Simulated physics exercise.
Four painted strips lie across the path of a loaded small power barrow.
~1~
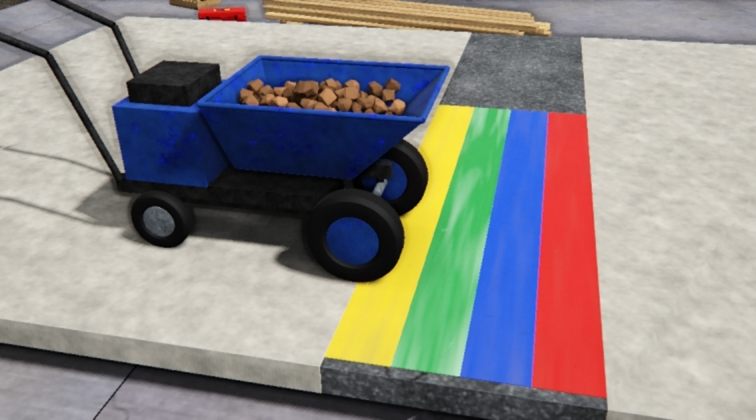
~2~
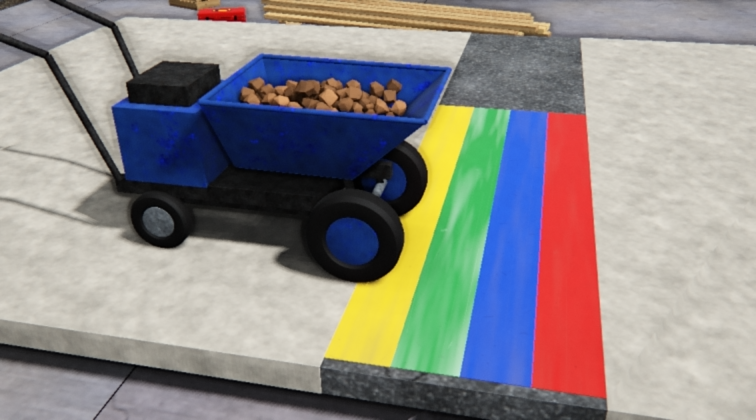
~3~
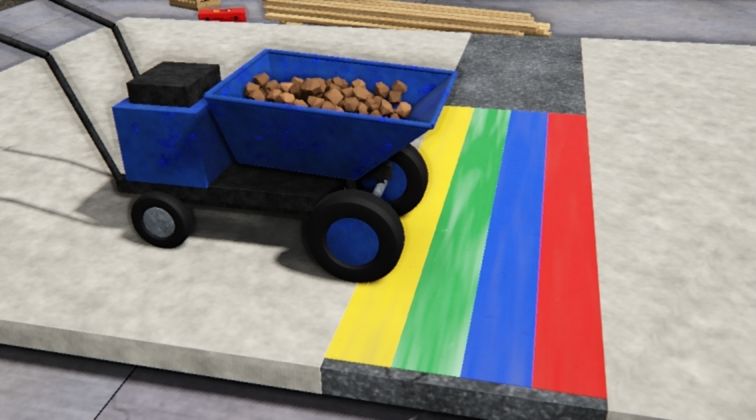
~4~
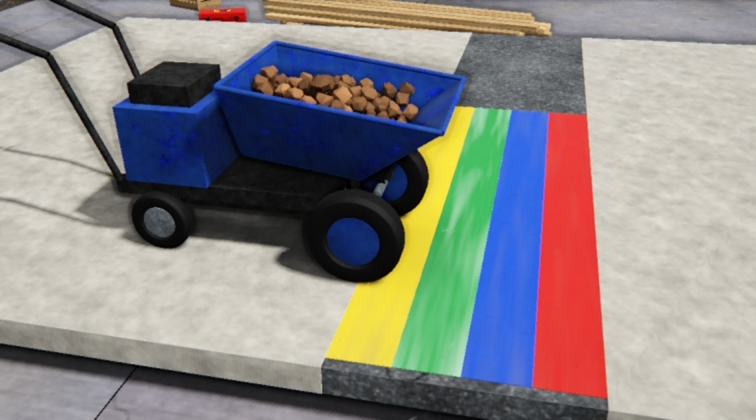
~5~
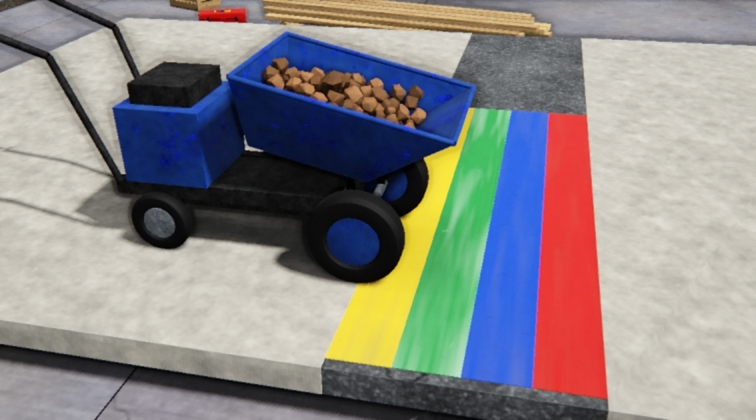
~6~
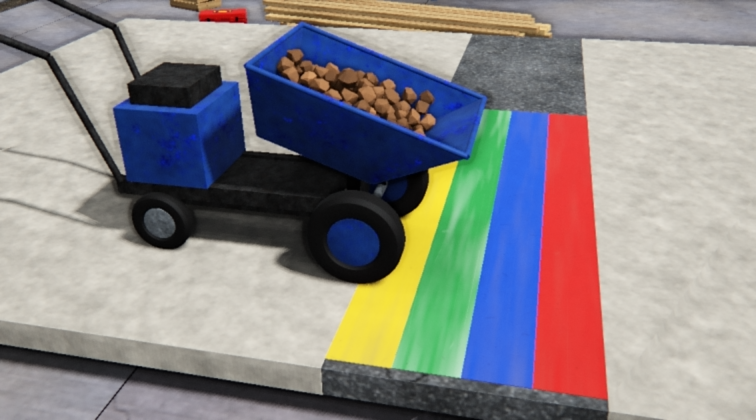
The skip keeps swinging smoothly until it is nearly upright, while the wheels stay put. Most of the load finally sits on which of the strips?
It sits mostly on the red strip.
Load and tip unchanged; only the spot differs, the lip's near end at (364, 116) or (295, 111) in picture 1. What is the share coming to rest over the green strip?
About 10 % and about 30 %.
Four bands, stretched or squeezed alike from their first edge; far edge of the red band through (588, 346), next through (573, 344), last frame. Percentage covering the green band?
Shares: About 0 per cent; about 0 per cent.
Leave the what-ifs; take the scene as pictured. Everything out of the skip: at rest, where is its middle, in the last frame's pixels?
Near (576, 260).
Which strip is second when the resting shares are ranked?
The next one is blue.
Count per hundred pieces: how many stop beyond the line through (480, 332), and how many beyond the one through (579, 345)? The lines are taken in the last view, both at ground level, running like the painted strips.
First some 80, then 40 per cent.
Soon after the last picture, skip tipped steeply; all in the skip.
A little later, skip tipped right over; most in the skip; a small part over the blue strip; a small part over the red strip; a stray few falling.
Later still, skip tipped right over; about a quarter in the skip; about a quarter over the blue strip; about a third over the red strip; about a quarter off the paint.
By the end, skip tipped right over; about a quarter in the skip; none over the yellow strip; none over the green strip; about a quarter over the blue strip; about a third over the red strip; about a quarter off the paint.
